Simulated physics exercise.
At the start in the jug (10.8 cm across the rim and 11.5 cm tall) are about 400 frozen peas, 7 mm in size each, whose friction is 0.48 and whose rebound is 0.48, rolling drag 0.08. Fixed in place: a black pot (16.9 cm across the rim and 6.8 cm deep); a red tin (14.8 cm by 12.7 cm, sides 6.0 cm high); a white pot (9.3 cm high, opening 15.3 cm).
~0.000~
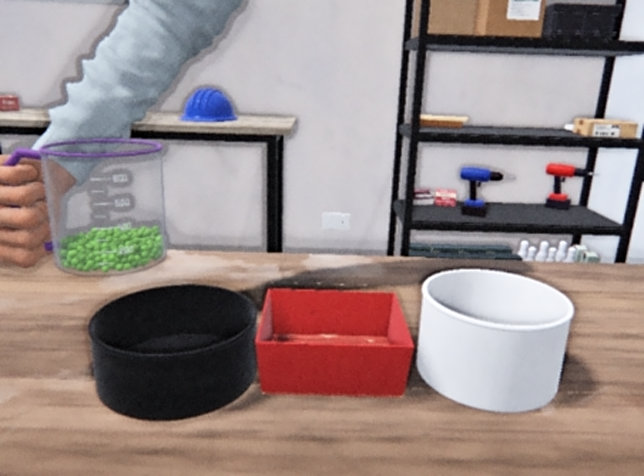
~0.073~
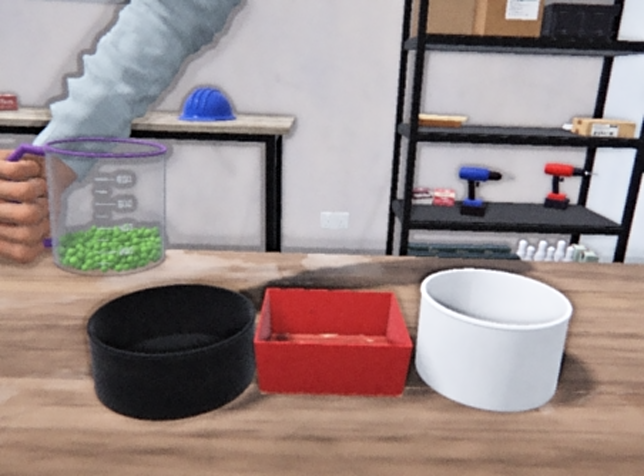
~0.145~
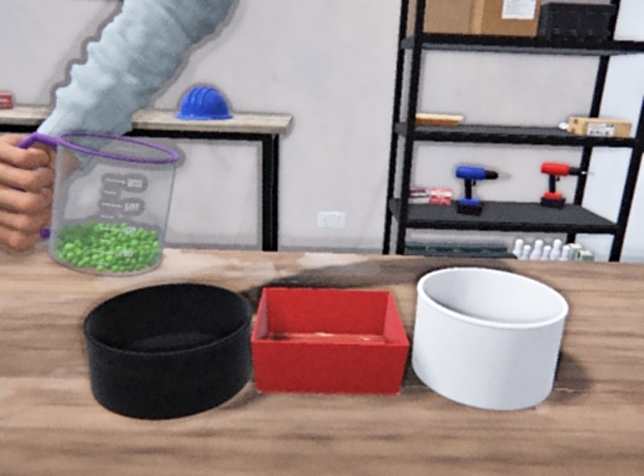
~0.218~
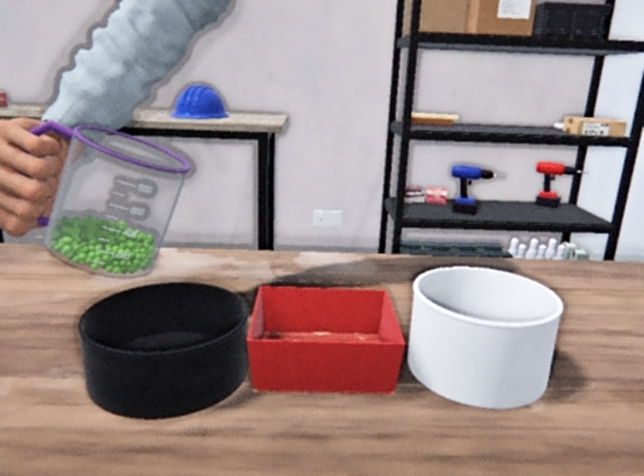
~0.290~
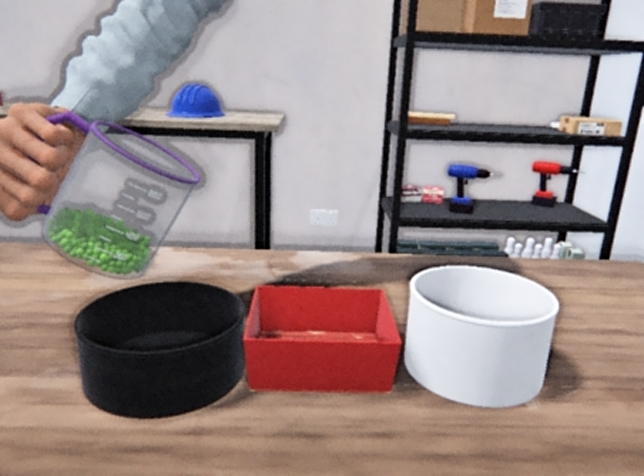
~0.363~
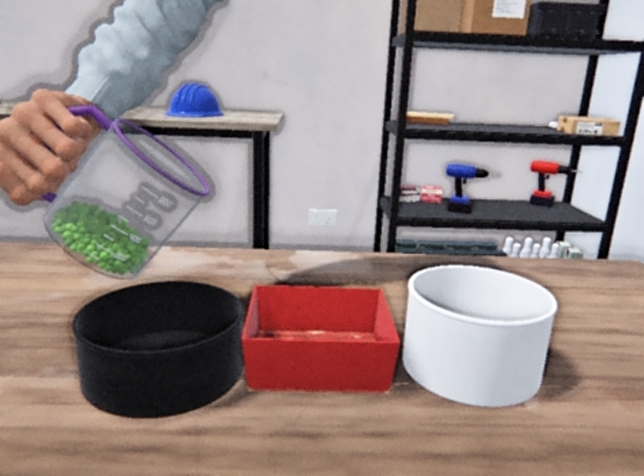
We see a hand holding a clear jug of green peas by its purple handle, behind a black pot, a red tin and a white pot on a wooden table; the hand raises the handle side, steadily tilting the jug rightward.
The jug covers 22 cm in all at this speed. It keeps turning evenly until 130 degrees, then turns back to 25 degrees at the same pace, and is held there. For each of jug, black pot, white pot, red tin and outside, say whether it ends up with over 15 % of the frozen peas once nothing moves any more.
Jug - under; black pot - under; white pot - under; red tin - over; outside everything - under.
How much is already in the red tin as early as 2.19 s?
It'd be close to 100 per cent by then.
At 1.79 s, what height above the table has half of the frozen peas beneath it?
I'd say close to 0 centimetres.
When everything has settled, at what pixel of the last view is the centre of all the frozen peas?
Around (339, 357).
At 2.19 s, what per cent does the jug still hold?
Some 0 per cent is still held.
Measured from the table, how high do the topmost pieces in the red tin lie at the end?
I'd put it near 2.5 cm.
After 0.91 s, tilt 111 degrees; jug 100 %; middle of all pieces near (163, 228).
After 1.37 s, tilt 105 degrees; red tin 100 %; middle of all pieces near (328, 351).
After 1.79 s, tilt 50 degrees; red tin 100 %; middle of all pieces near (331, 354).
Then, at 2.19 s, tilt 25 degrees; red tin 100 %; middle of all pieces near (331, 354).
In the end, at 2.4 s, jug 0 %, black pot 0 %, white pot 0 %, red tin 100 %, outside 0 %.
